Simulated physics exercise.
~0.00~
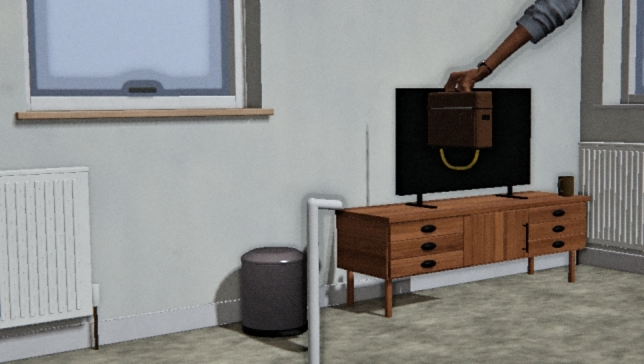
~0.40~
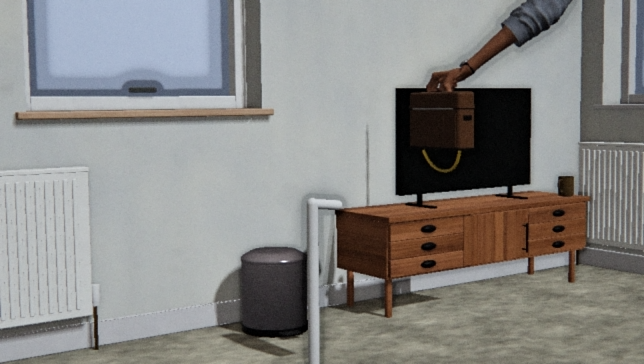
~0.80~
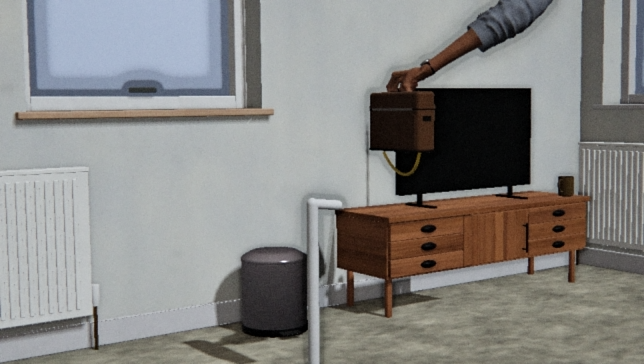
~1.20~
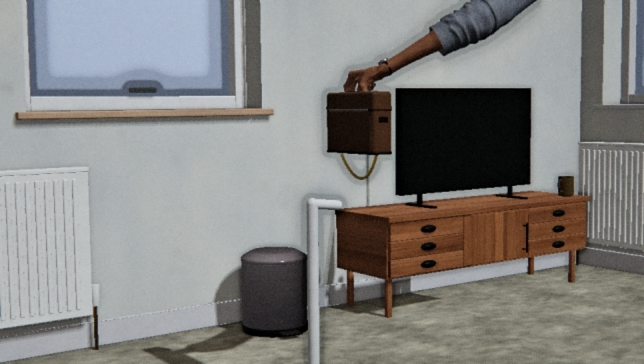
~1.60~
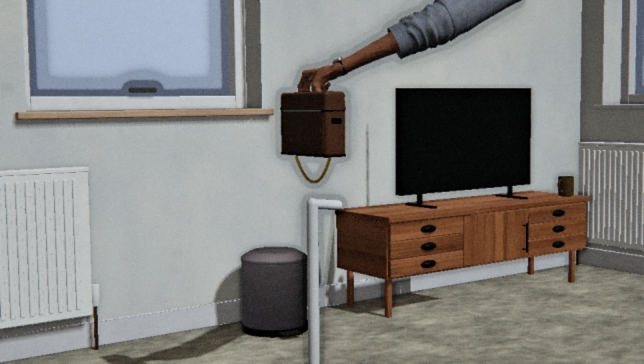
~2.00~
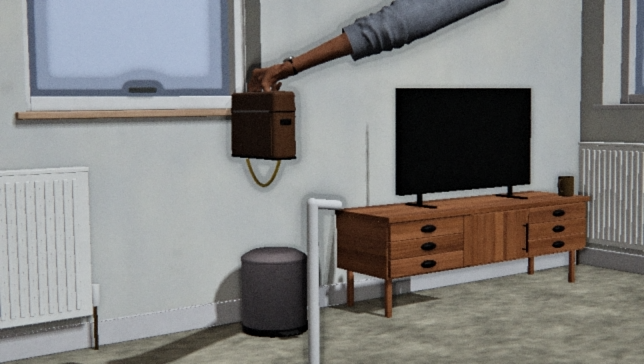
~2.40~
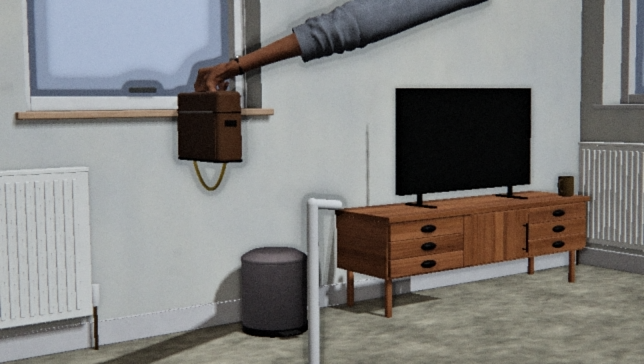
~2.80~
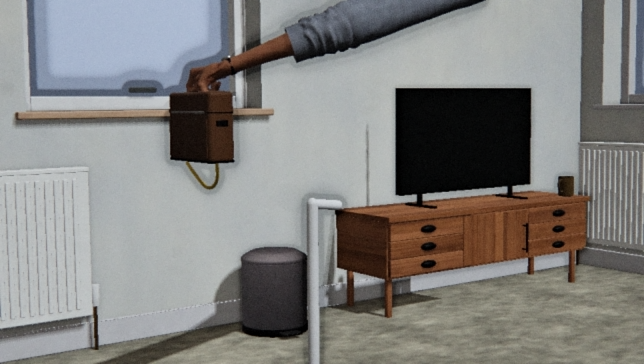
A hand reached in from the upper right and carried a brown case with a loop hanging beneath it leftward, away from the television and over the white post without catching, until it hung just below the windowsill, still held.
